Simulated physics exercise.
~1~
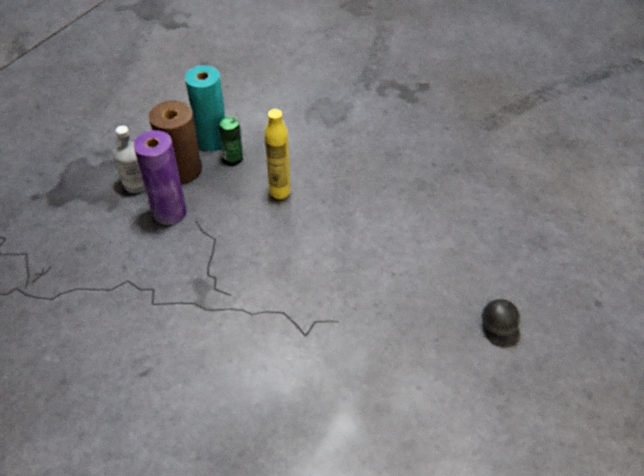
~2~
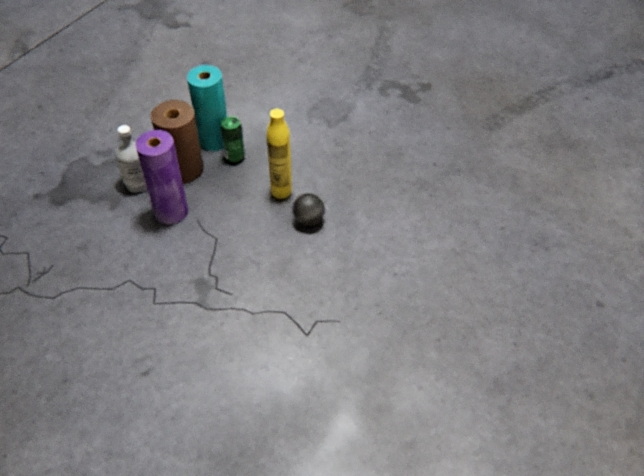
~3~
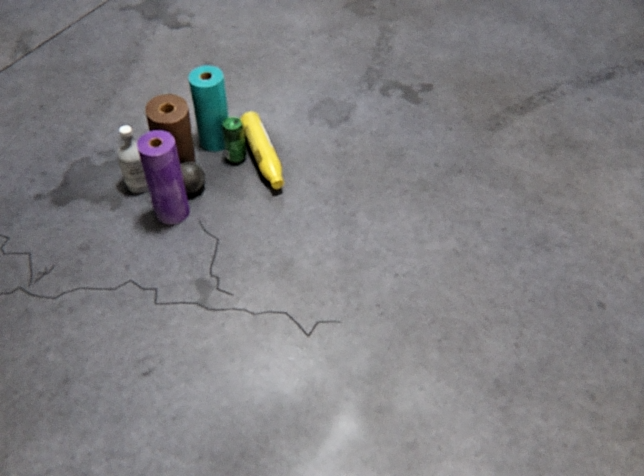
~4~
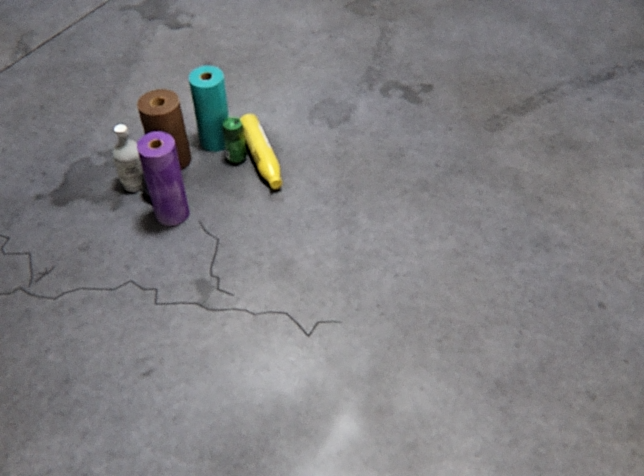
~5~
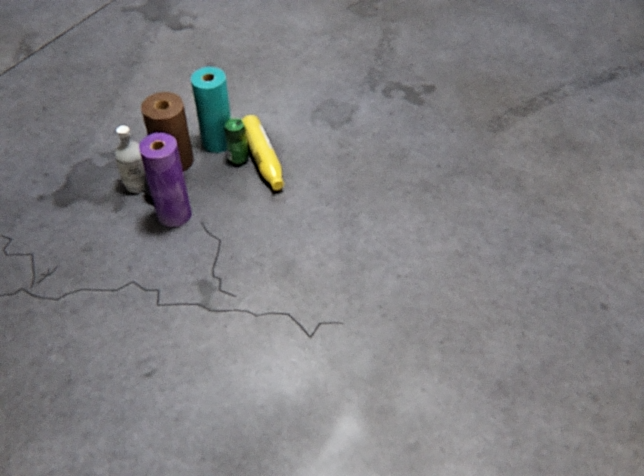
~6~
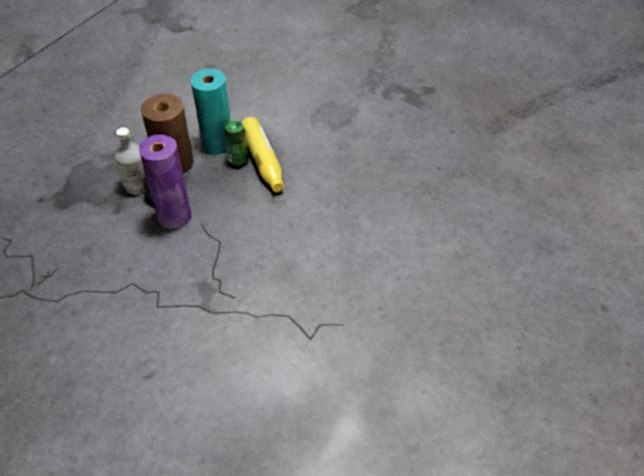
A grey, cracked concrete floor is seen from above at an angle, with a slight sway in the view. Purple, brown and turquoise rolls stand at the upper left with a white bottle, a green can and a yellow bottle, while a black ball is off to the right. The ball travels left and up the view towards the yellow bottle. The bottle goes down on its side, and the ball carries on in among the rolls, where the brown one shifts slightly. The ball ends up out of sight behind the purple roll, with only the yellow bottle lying down.
